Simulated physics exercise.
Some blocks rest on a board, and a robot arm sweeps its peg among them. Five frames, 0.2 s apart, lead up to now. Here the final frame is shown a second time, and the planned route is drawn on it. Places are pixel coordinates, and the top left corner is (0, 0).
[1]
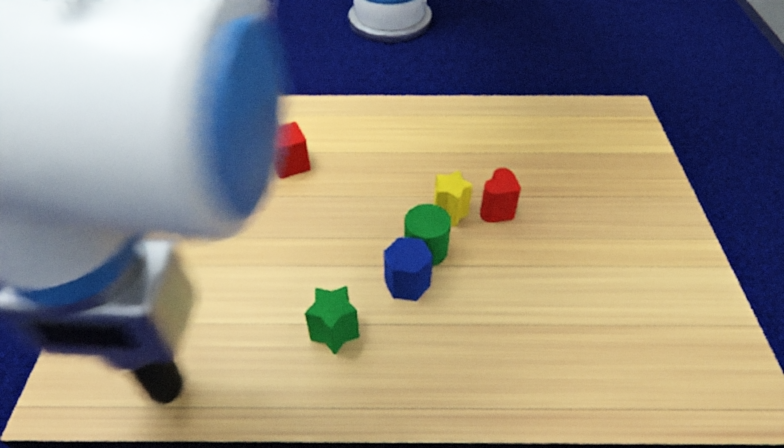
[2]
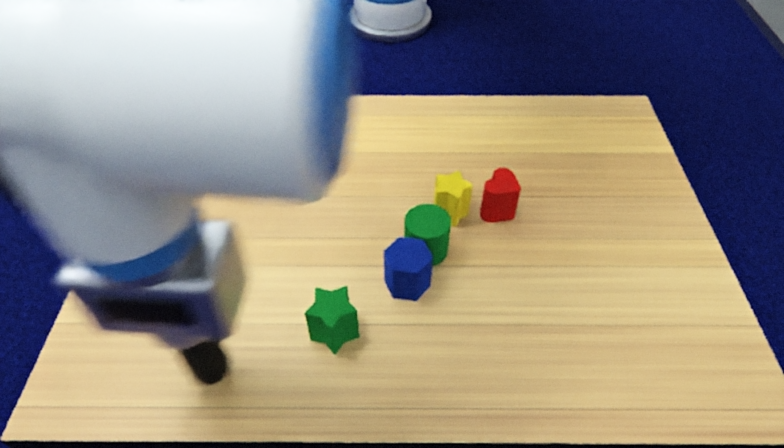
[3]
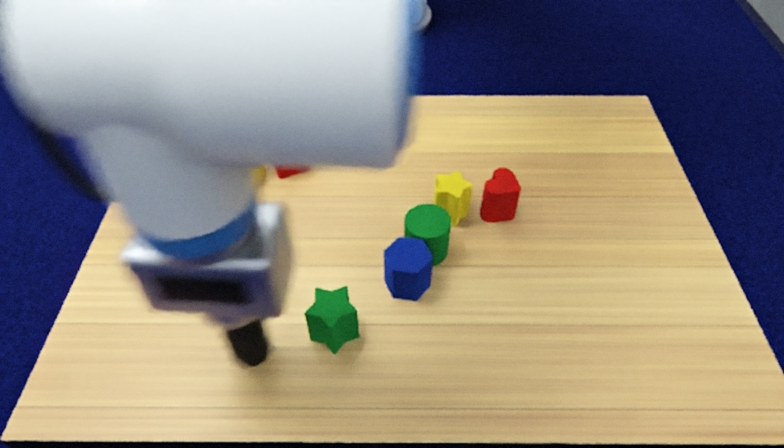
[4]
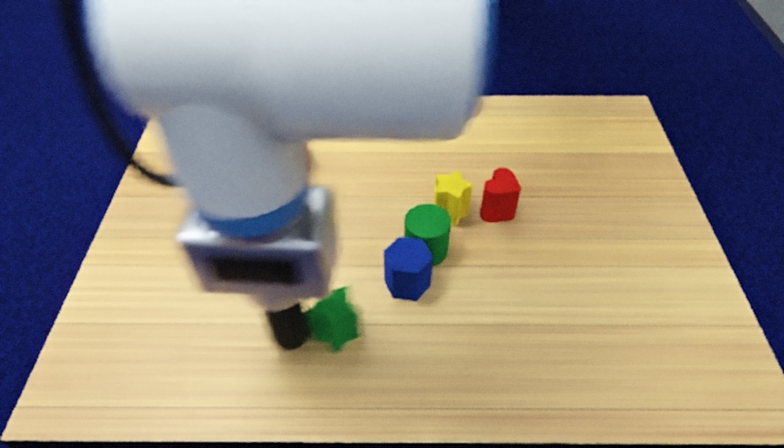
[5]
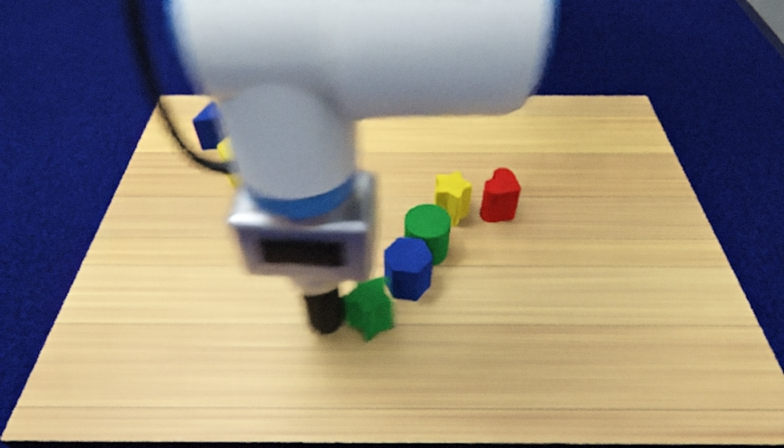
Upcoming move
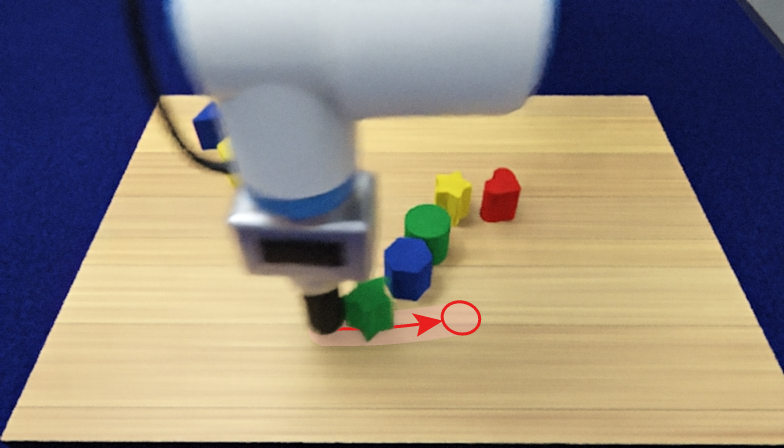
On a wooden board scattered with colored blocks, a white robot arm sweeps its black peg rightward and slightly away from the viewer, meets the green star, and pushes it a short way toward the blue hexagonal block.
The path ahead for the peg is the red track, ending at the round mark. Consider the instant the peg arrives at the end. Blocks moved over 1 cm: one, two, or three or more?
My forecast: 1.
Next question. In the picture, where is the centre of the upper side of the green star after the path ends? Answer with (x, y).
When the path ends, it will be at (489, 268).
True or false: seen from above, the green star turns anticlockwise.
That is true.
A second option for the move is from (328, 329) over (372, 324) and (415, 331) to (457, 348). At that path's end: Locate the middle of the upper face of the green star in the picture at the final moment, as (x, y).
My estimate: (461, 285).
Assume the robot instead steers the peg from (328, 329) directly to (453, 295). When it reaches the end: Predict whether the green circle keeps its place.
By the last moment of the path, the green circle has shifted.
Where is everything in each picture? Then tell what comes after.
Peg's lower end (166, 386); green star (331, 304); blue hexagonal block (408, 254), in the first frame.
Peg (210, 367); blocks still, in the second frame.
Peg (252, 349); blocks still, in the third frame.
Peg (290, 333); blocks still, in the fourth frame.
Peg (326, 319); green star (369, 292); blue hexagonal block (408, 254), in the fifth frame.
Drawn move, from (328, 329) via (395, 327), ending at (461, 318).
On the path given first. One third of the way, peg (372, 318); green star (416, 288).
Two thirds of the way, peg (418, 314); green star (450, 280), turned 55° anticlockwise.
At the end, peg (463, 307); green star (489, 268), turned 70° anticlockwise; blue hexagonal block still.
